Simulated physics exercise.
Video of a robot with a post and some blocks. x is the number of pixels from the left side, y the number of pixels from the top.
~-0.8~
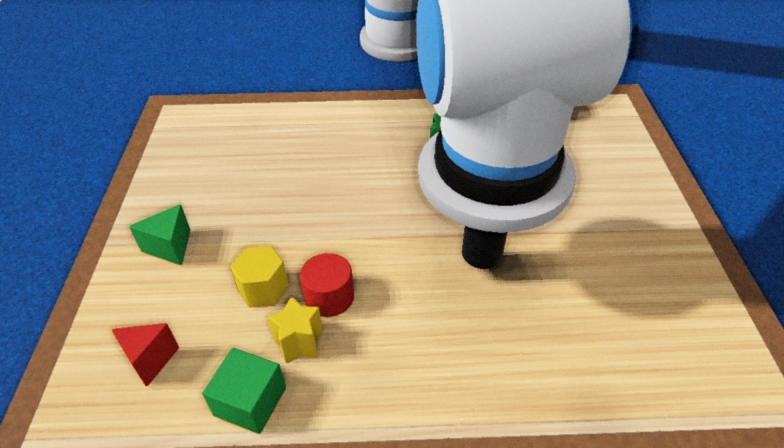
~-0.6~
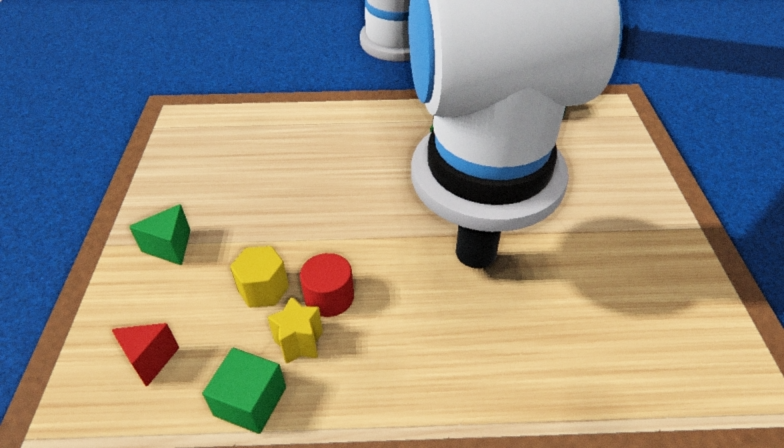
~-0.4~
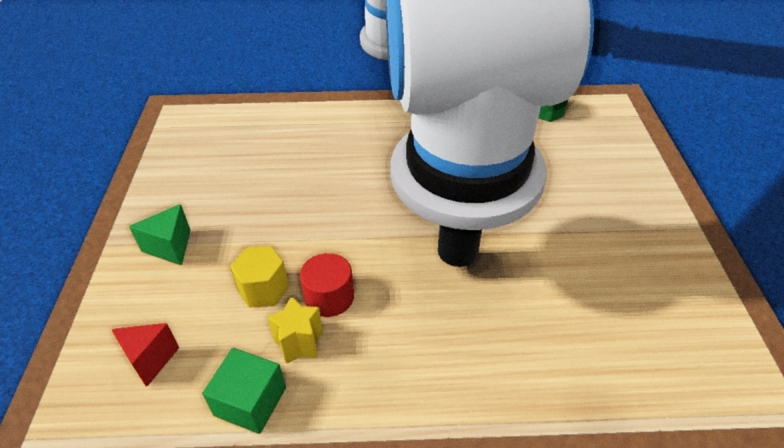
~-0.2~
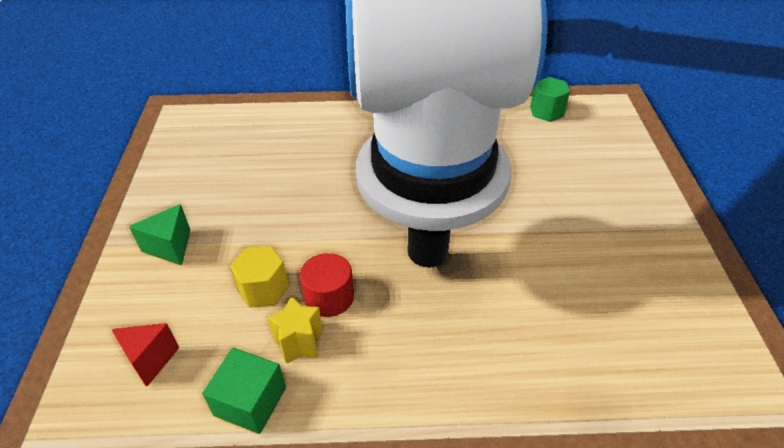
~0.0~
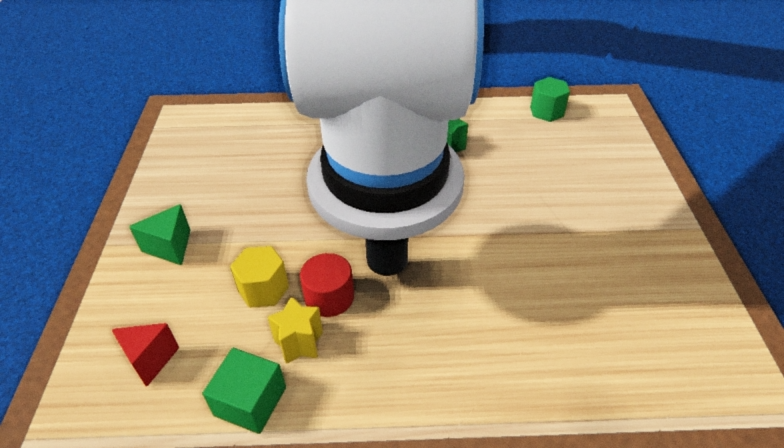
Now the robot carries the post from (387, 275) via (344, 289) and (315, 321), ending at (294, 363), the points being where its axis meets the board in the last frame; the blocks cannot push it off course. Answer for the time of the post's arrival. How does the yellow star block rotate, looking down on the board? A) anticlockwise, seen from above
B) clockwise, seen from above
A (anticlockwise, seen from above)
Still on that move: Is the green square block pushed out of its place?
That would be a yes.
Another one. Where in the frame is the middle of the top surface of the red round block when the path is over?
It ends at (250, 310).
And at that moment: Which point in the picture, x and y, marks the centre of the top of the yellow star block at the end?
The answer is (261, 372).
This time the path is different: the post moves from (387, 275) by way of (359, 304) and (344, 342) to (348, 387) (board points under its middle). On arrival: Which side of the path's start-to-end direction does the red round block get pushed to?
The answer is right: Facing from the path's start to its end, that's where the red round block shifts.
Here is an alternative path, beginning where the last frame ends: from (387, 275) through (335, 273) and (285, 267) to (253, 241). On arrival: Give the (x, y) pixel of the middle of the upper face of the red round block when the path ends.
Its top middle: (290, 282).
The first path, step by step. One third of the way, post at (342, 275); yellow star block at (290, 321), turned 15° anticlockwise; red round block at (296, 282).
Two thirds of the way, post at (312, 307); yellow six-sided block at (248, 263), turned 20° clockwise; yellow star block at (281, 336), turned 60° anticlockwise; red round block at (260, 303).
At the end, post at (291, 349); green square block at (212, 411), turned 25° clockwise; yellow six-sided block at (248, 263), turned 20° clockwise; yellow star block at (261, 372), turned 65° anticlockwise; red round block at (250, 310).
